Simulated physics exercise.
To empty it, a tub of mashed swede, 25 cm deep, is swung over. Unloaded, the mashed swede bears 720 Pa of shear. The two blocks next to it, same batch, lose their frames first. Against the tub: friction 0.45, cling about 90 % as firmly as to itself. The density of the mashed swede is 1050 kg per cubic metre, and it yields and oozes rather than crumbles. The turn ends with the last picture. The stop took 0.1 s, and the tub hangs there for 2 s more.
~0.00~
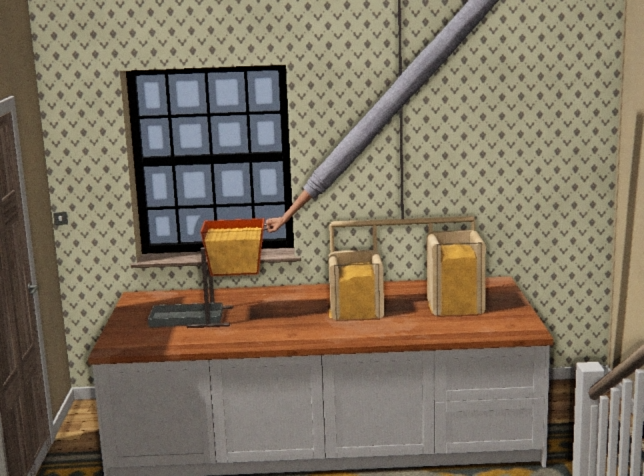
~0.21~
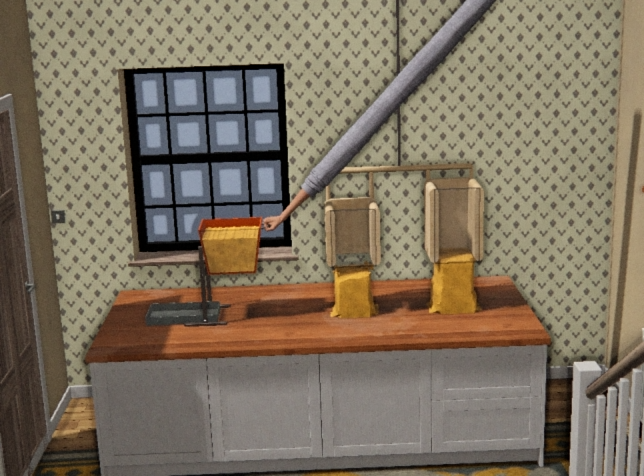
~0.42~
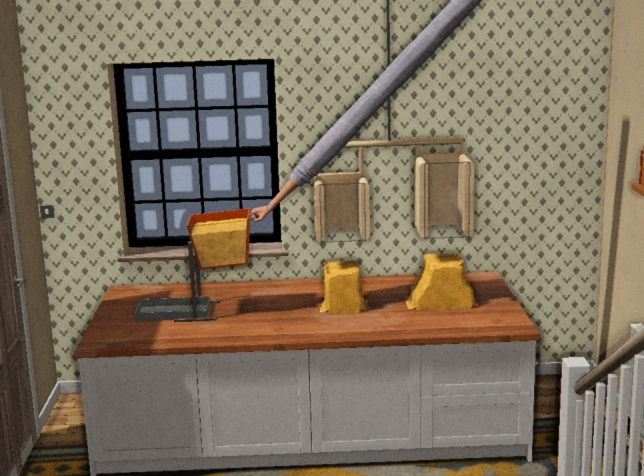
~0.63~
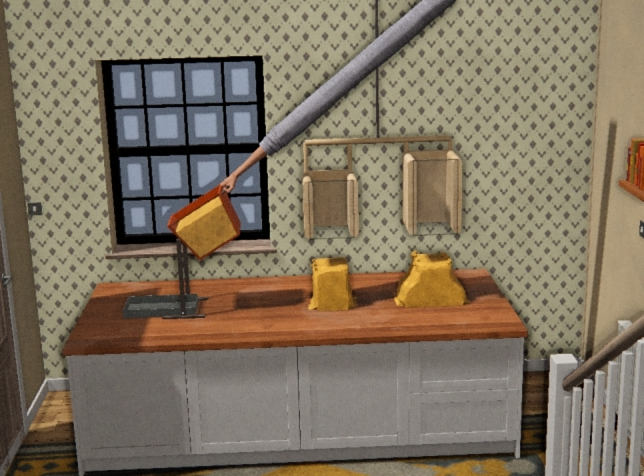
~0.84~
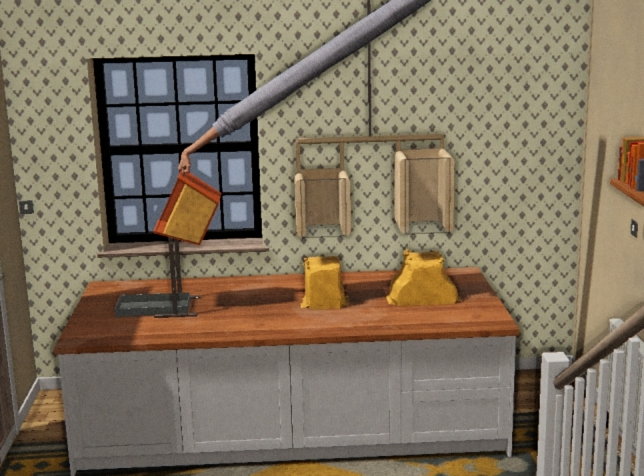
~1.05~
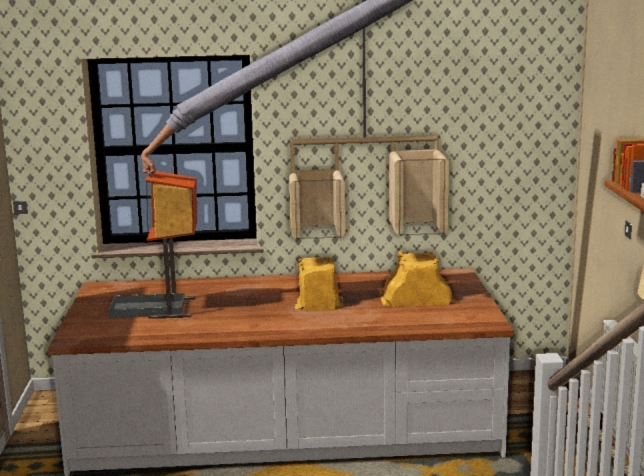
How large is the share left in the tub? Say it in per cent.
Close to 54 per cent.
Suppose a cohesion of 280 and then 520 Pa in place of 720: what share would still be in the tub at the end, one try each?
In that order: 35 %, 45 %.
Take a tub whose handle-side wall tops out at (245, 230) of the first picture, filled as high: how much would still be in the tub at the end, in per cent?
It would be near 100 %.
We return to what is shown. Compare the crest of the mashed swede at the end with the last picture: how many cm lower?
Roughly 15 cm.
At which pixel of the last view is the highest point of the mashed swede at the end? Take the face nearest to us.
At about (173, 212).
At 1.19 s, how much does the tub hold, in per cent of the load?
Some 100 per cent.
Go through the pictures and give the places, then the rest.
The first frame shows handle-side rim at (261, 229), tilt 0 degrees; crest of the mashed swede at (250, 239); block heights 26 cm, 37 cm (left to right).
The second frame shows handle-side rim at (259, 228), tilt 0 degrees; crest of the mashed swede at (247, 237); block heights 26 cm, 34 cm (left to right).
The third frame shows handle-side rim at (247, 219), tilt 4 degrees; crest of the mashed swede at (244, 229); block heights 25 cm, 27 cm (left to right).
The fourth frame shows handle-side rim at (218, 194), tilt 31 degrees; crest of the mashed swede at (220, 204); block heights 25 cm, 26 cm (left to right).
The fifth frame shows handle-side rim at (178, 179), tilt 63 degrees; crest of the mashed swede at (188, 186); block heights 25 cm, 26 cm (left to right).
The sixth frame shows handle-side rim at (146, 181), tilt 87 degrees; crest of the mashed swede at (156, 186); block heights 25 cm, 26 cm (left to right).
After 1.19 s, the tub is at 88 degrees and holds 100 %.
After 1.36 s, the tub is at 88 degrees and holds 85 %.
After 1.53 s, the tub is at 88 degrees and holds 68 %.
After 1.70 s, the tub is at 88 degrees and holds 56 %.
After 3.05 s, the tub is at 88 degrees and holds 54 %.
